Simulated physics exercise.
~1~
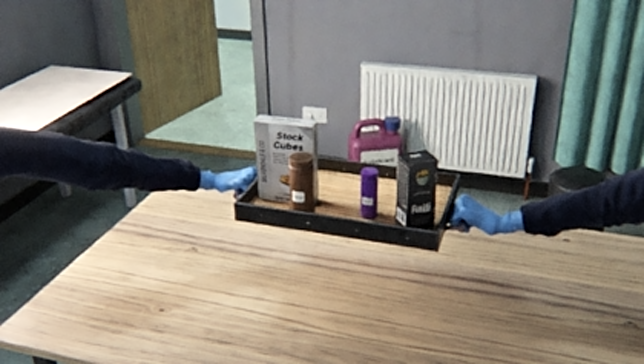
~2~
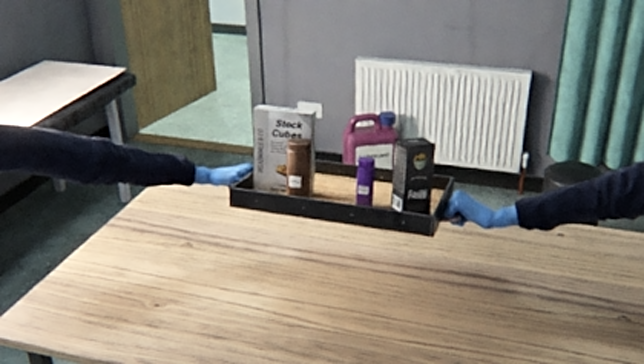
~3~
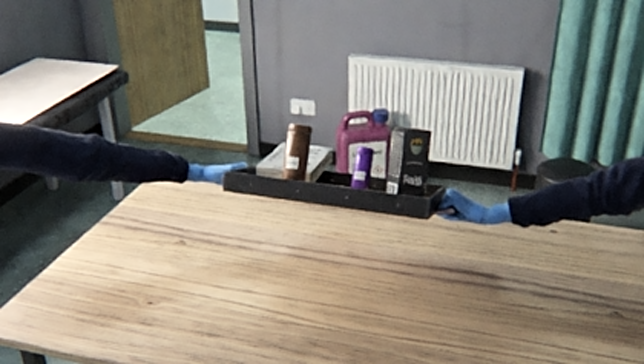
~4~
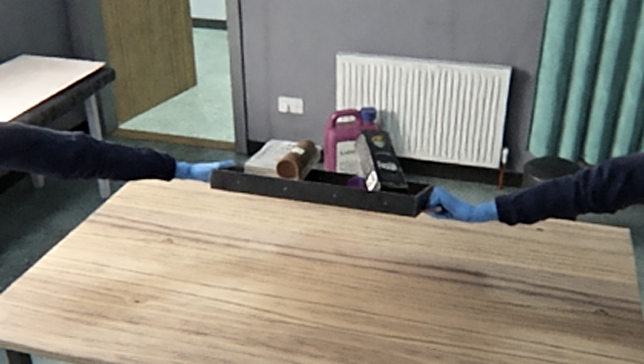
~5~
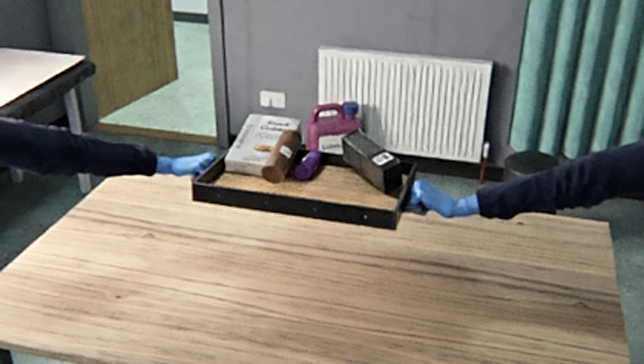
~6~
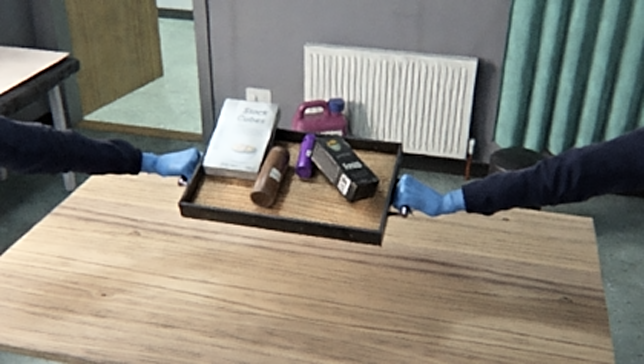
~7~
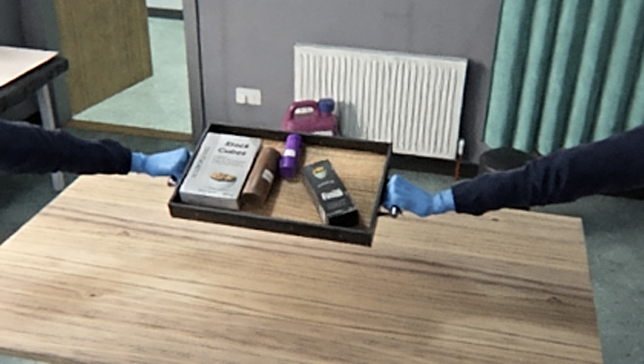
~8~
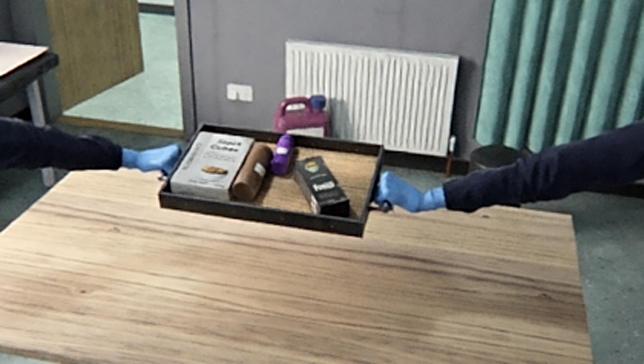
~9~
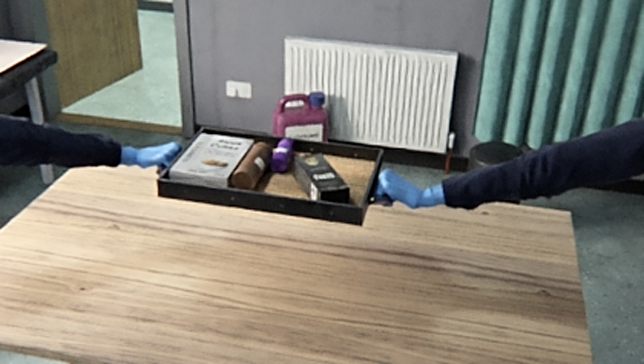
At the start, two blue-gloved hands hold a black-rimmed tray above a wooden table, with a white packet, a brown jar, a purple shaker and a black carton standing on it. The hands tip the tray's far edge down, and the items lean and topple onto their sides against the far rim. Then the tray tilts the opposite way, near edge down, and the fallen jar, carton and packet slide towards the near side. Finally the hands bring the tray back towards level, with all four items lying on their sides, still on the tray.
